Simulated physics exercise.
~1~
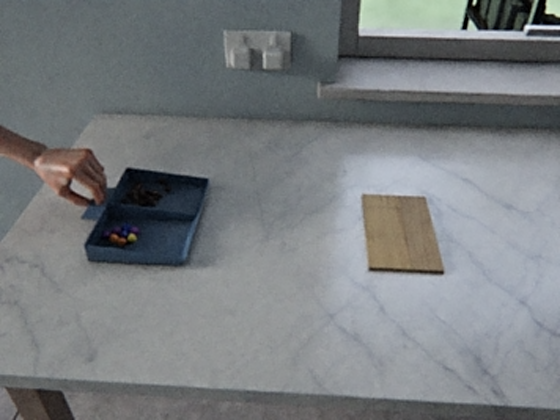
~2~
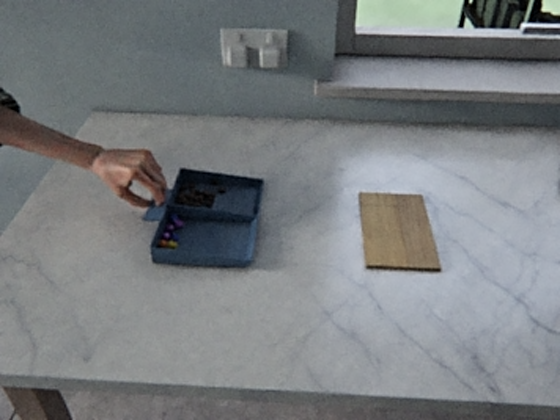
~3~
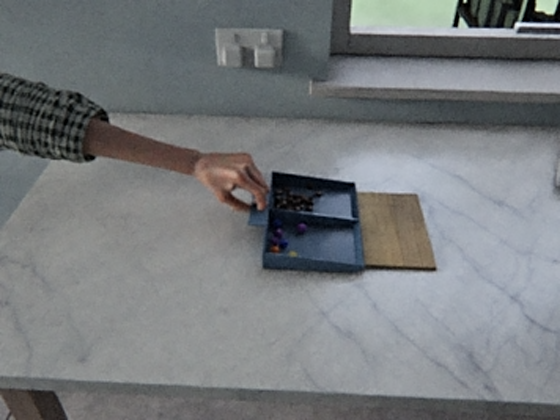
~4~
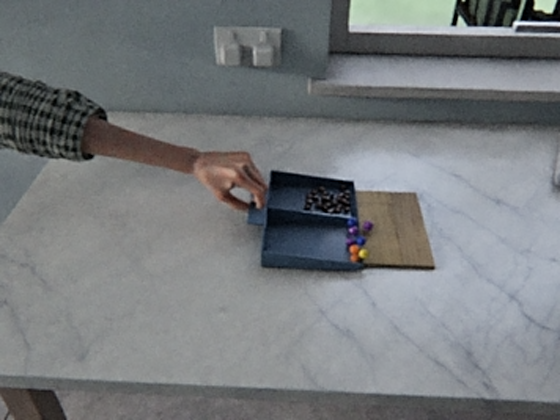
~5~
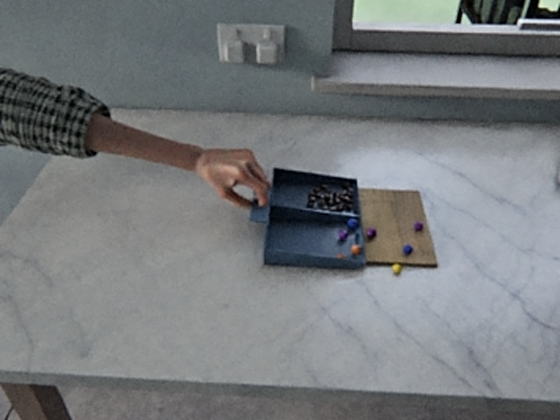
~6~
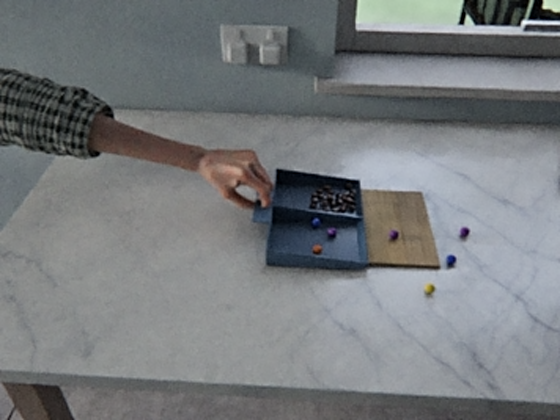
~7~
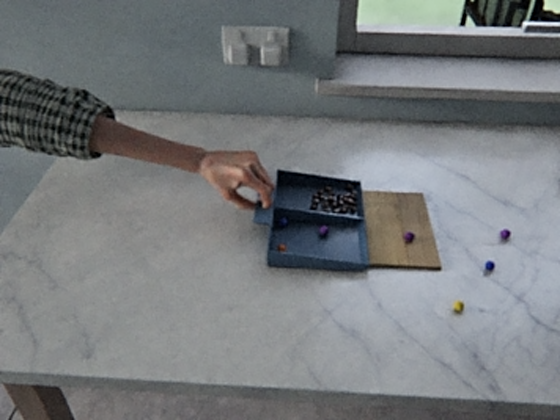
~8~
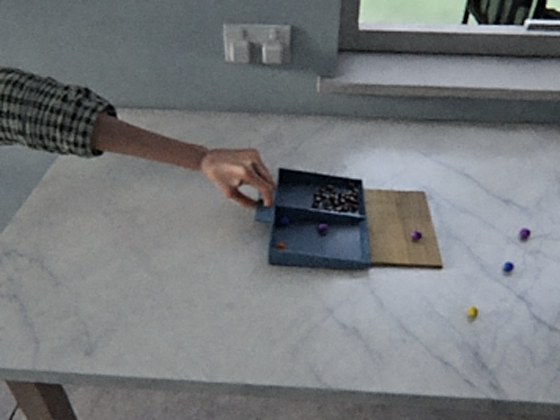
To begin with, a hand holds the left end of a blue two-compartment tray on a marble-patterned tabletop, with small dark pieces in the back section and colourful beads in the front one. The hand slides the tray quickly to the right until it stops against a flat wooden board. Both groups keep moving to the right inside the tray, and several colourful beads spill over the front rim. One comes to rest on the board, while three roll past it onto the tabletop. The other colourful beads stay in the tray, and the dark pieces all remain inside, gathered near the rim.
